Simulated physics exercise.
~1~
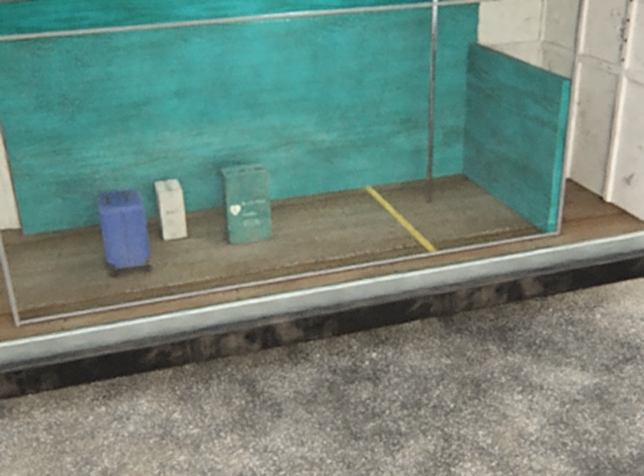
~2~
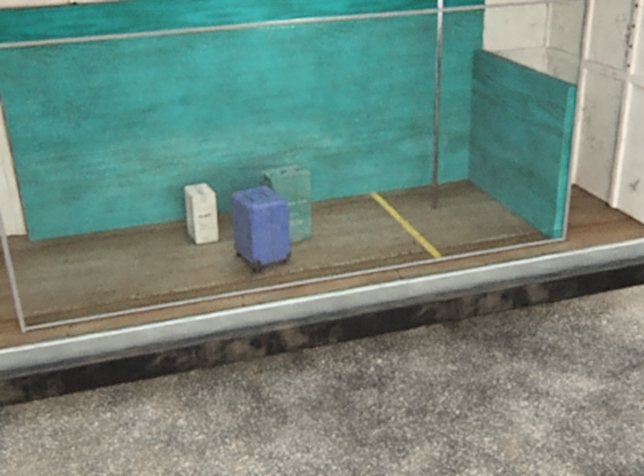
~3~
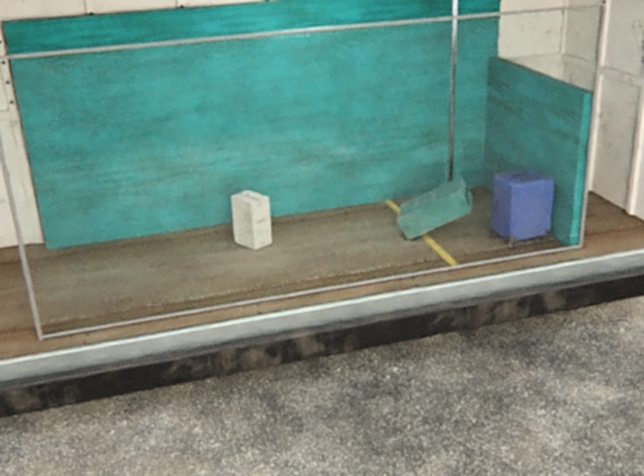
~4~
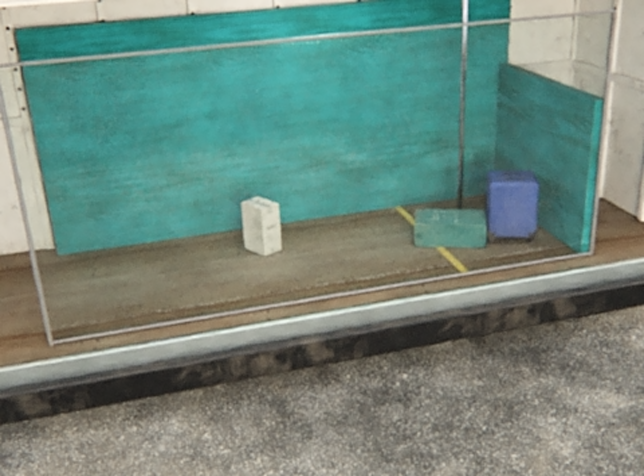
Blue wheeled case rolling right past a teal box that topples onto its side across a yellow line, white pack standing short.
